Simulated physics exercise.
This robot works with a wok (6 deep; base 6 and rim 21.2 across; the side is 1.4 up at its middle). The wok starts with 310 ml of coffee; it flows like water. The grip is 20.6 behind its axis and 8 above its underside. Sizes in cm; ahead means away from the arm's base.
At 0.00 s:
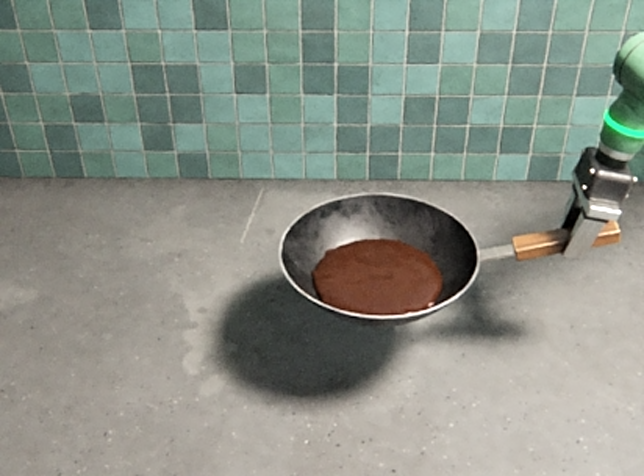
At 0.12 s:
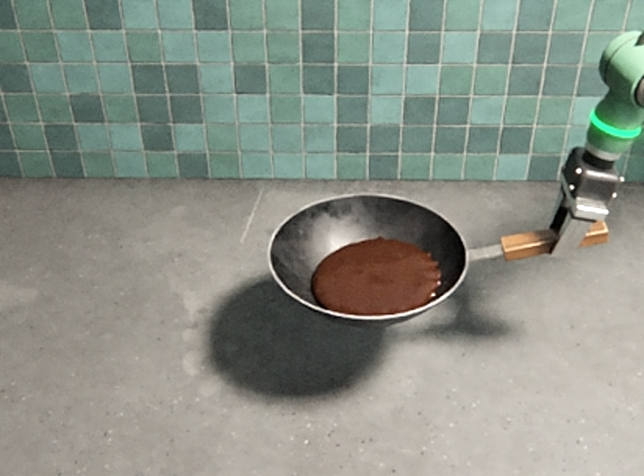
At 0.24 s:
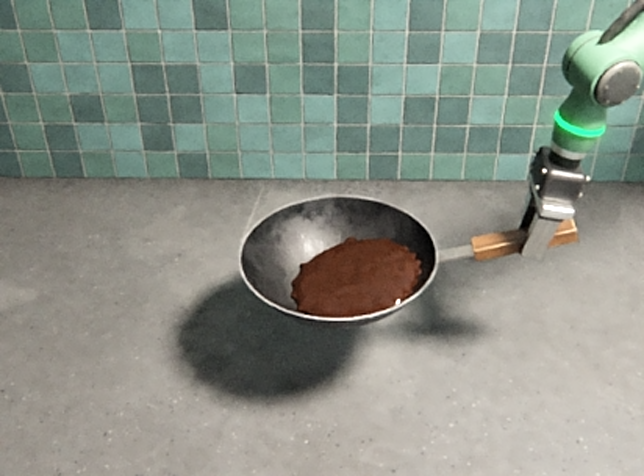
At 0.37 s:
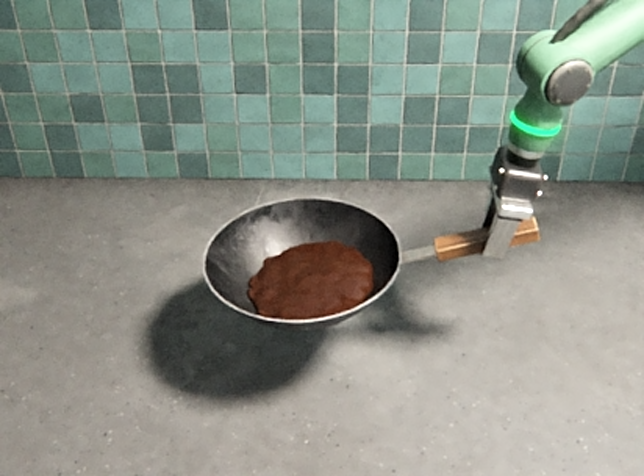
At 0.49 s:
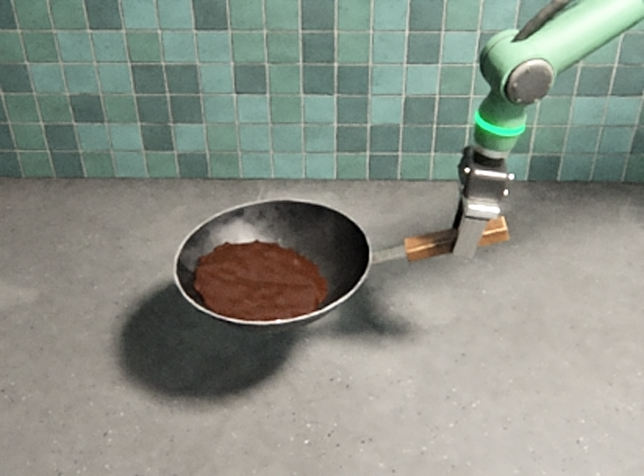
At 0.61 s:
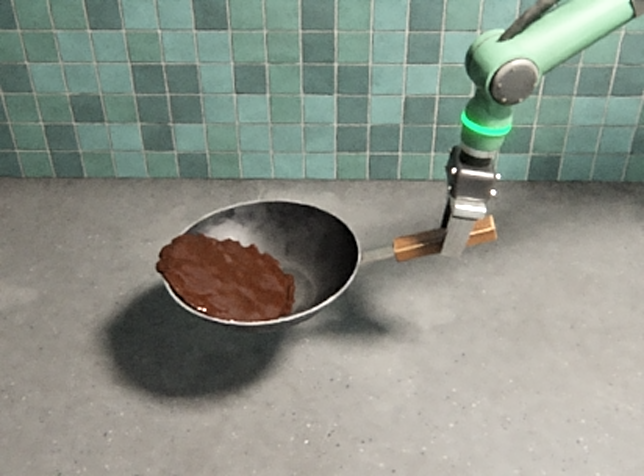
We see a green robot arm holding a wok of brown liquid by its wooden handle above a grey counter, moving it steadily left, then slowing, as the liquid shifts from the right side to the left rim.
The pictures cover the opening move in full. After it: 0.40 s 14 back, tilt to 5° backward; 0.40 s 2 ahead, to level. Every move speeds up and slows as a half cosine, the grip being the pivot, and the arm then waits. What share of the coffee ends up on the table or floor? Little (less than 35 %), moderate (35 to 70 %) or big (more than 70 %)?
A moderate share, 35 to 70 %, ends on the table or floor.
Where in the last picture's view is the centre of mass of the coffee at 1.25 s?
Near (471, 302).
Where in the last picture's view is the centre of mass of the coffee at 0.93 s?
Near (390, 271).
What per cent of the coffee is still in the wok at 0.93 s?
About 95 %.
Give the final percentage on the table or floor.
Near 50 %.
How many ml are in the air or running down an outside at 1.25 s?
Some 130 ml.
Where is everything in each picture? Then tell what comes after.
In the first picture, the wok middle at (378, 273), level; upper third of the coffee around (379, 277), from x 315 to 440, top at y 240; 305 ml in the wok.
In the second picture, the wok middle at (367, 273), level; upper third of the coffee around (390, 276), from x 310 to 440, top at y 240.
In the third picture, the wok middle at (338, 275), tilted 1° forward; upper third of the coffee around (383, 274), from x 295 to 420, top at y 240.
In the fourth picture, the wok middle at (304, 277), tilted 2° forward; upper third of the coffee around (337, 278), from x 250 to 375, top at y 245.
In the fifth picture, the wok middle at (275, 278), tilted 3° forward; upper third of the coffee around (233, 279), from x 195 to 325, top at y 240.
In the sixth picture, the wok middle at (265, 279), tilted 3° forward; upper third of the coffee around (197, 268), from x 160 to 290, top at y 235; 305 ml in the wok.
After 0.93 s, tilted 4° backward, liquid up to 17 above the table; 295 ml in the wok, 10 ml on the table or floor.
After 1.25 s, tilted 2° backward, liquid up to 17 above the table; 155 ml in the wok, 25 ml on the table or floor, 125 ml in the air or running down outside.
After 1.61 s, level, liquid up to 14 above the table; 155 ml in the wok, 150 ml on the table or floor, 5 ml in the air or running down outside.
After 2.41 s, level, liquid up to 15 above the table; 155 ml on the table or floor, 150 ml in the wok.
In the end, 155 ml on the table or floor, 150 ml in the wok. That is 51 % on the table or floor.
